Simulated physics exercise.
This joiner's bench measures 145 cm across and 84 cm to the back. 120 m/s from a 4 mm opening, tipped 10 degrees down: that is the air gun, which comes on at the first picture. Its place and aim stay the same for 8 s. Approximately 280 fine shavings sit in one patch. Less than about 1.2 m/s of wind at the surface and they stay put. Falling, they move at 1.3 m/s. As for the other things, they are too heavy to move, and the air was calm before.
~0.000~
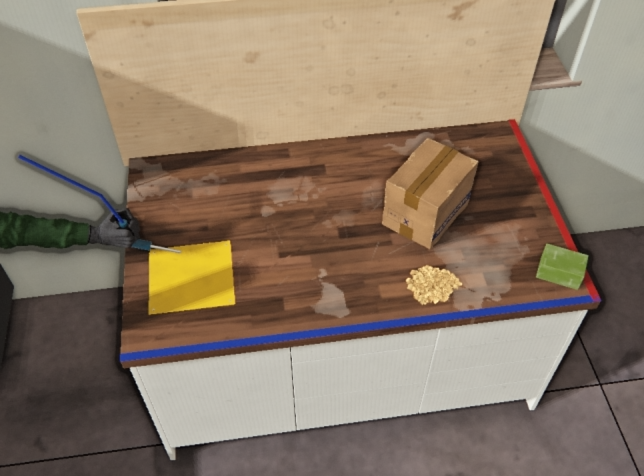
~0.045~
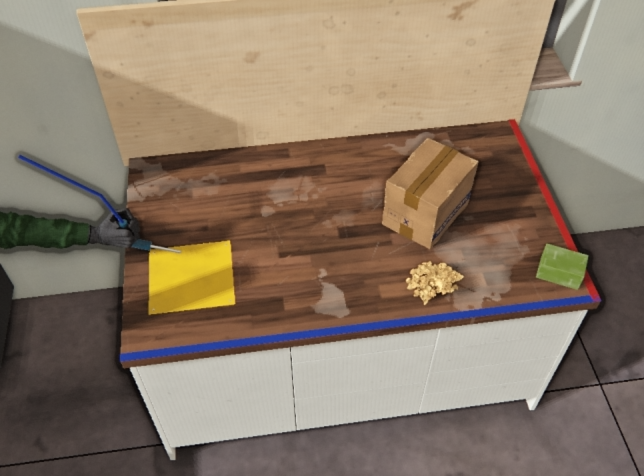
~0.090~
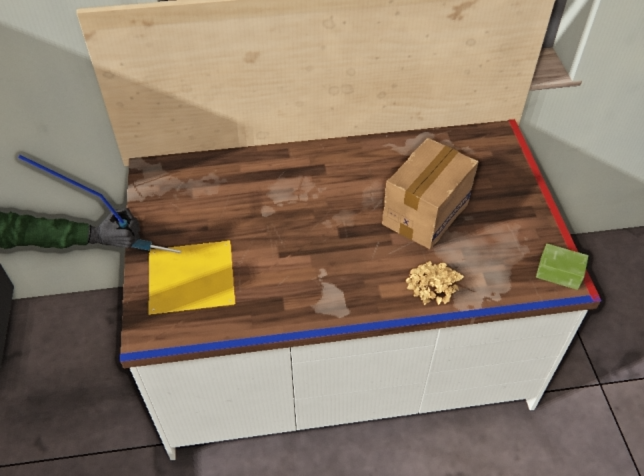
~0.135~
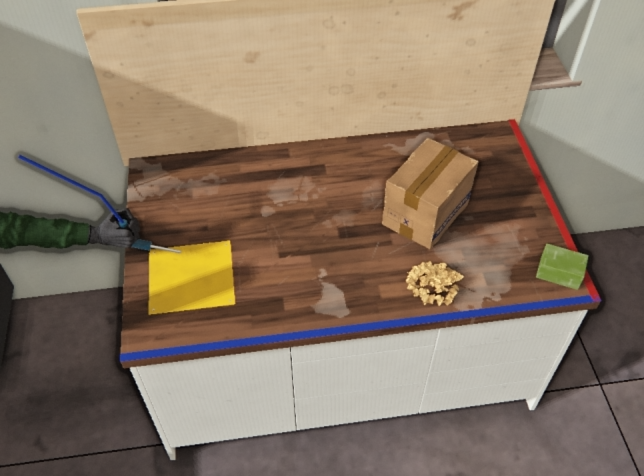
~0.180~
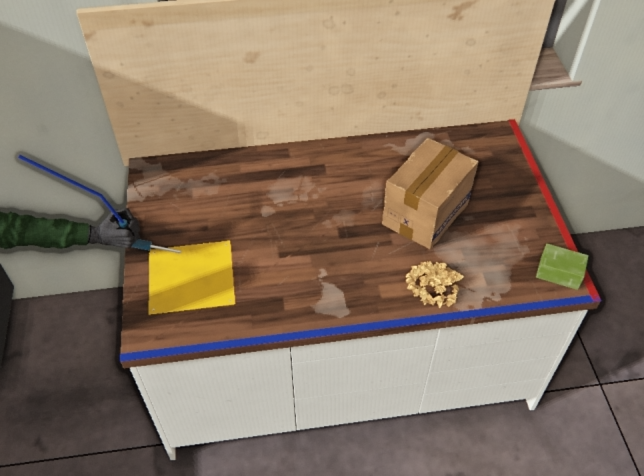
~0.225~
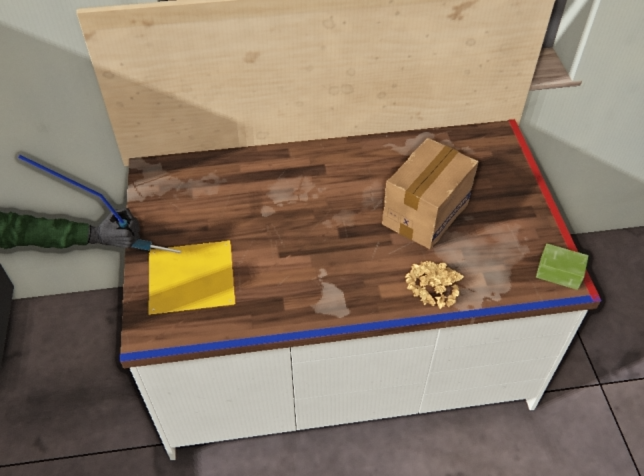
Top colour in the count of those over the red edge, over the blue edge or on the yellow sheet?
The blue one.
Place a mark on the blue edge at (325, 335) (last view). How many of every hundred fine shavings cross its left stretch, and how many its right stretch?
0 % left, 70 % right.
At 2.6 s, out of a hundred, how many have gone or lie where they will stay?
My guess would be around 100 %.
After 1.6 s, 6 % are on the move or not yet settled, 22 % are over the red edge, 0 % on the yellow sheet and 72 % over the blue edge.
After 2.6 s, 5 % are on the move or not yet settled, 23 % are over the red edge, 0 % on the yellow sheet and 72 % over the blue edge.
After 4.4 s, 4 % are on the move or not yet settled, 24 % are over the red edge, 0 % on the yellow sheet and 72 % over the blue edge.
After 8.0 s, at the end, 26 % are over the red edge, 0 % on the yellow sheet and 73 % over the blue edge.
